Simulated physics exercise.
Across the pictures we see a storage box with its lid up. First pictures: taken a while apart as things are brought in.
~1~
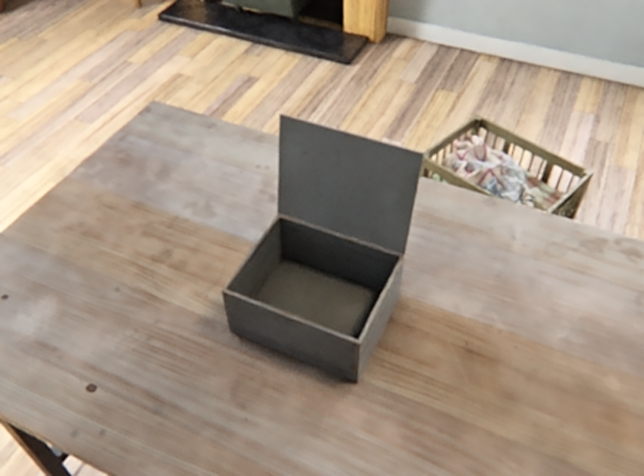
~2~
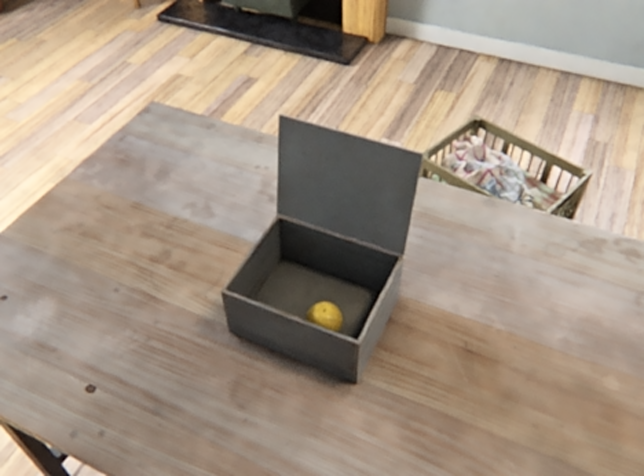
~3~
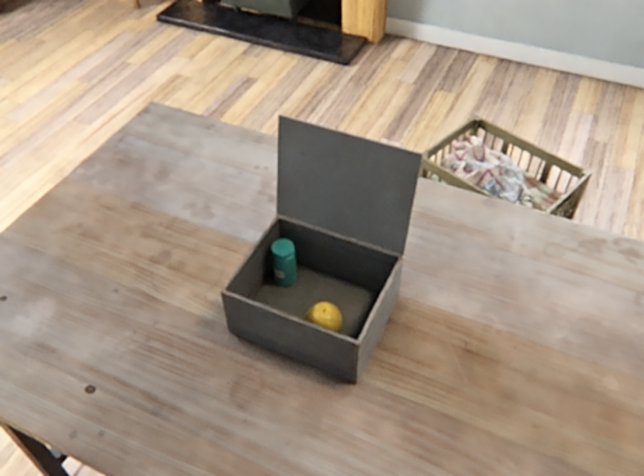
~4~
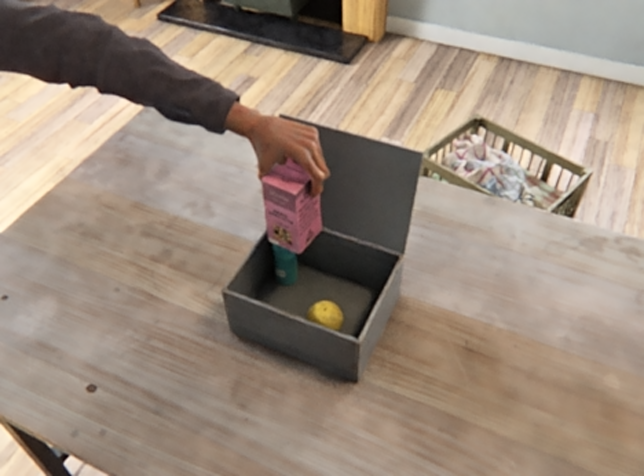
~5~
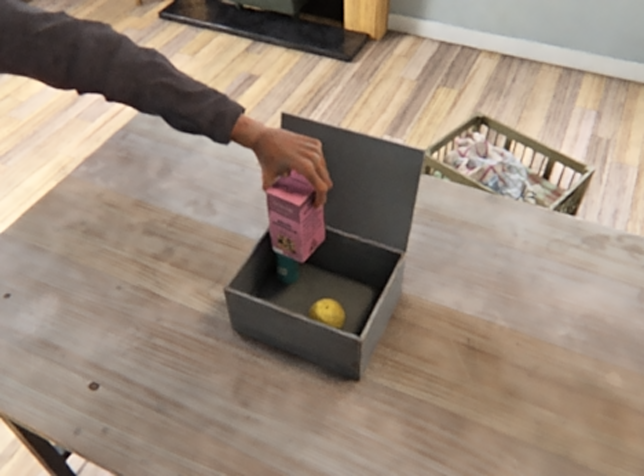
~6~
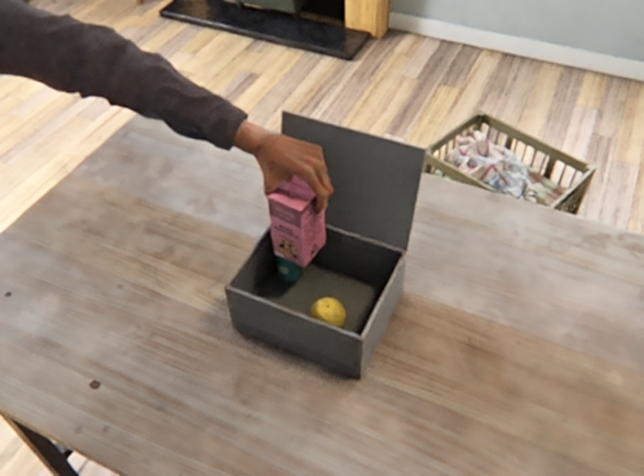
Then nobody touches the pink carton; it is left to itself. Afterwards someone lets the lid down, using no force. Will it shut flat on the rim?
Looks to me like the lid isn't kept from shutting.
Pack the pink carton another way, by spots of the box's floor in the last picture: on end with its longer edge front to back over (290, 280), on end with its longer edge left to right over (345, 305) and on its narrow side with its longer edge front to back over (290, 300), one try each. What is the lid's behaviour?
Lid, in order: Held open, held open, fully down.
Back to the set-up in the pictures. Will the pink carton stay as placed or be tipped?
Well, it ends up skewed.
Then, 0.50 s later than the last frame, pink carton on its side near (345, 282).
Then, 1.40 s later than the last frame, lid 72° above the rim; pink carton on its side near (347, 294); yellow apple moved a little.
Then, 2.00 s later than the last frame, lid 19° above the rim; pink carton on its side near (347, 294); yellow apple moved about its own width.
When it is over, lid shut; lying over in the box, pink carton; moved from the start, yellow apple; turquoise shaker as before. End places, in pixels of the last picture, pink carton near (347, 294).
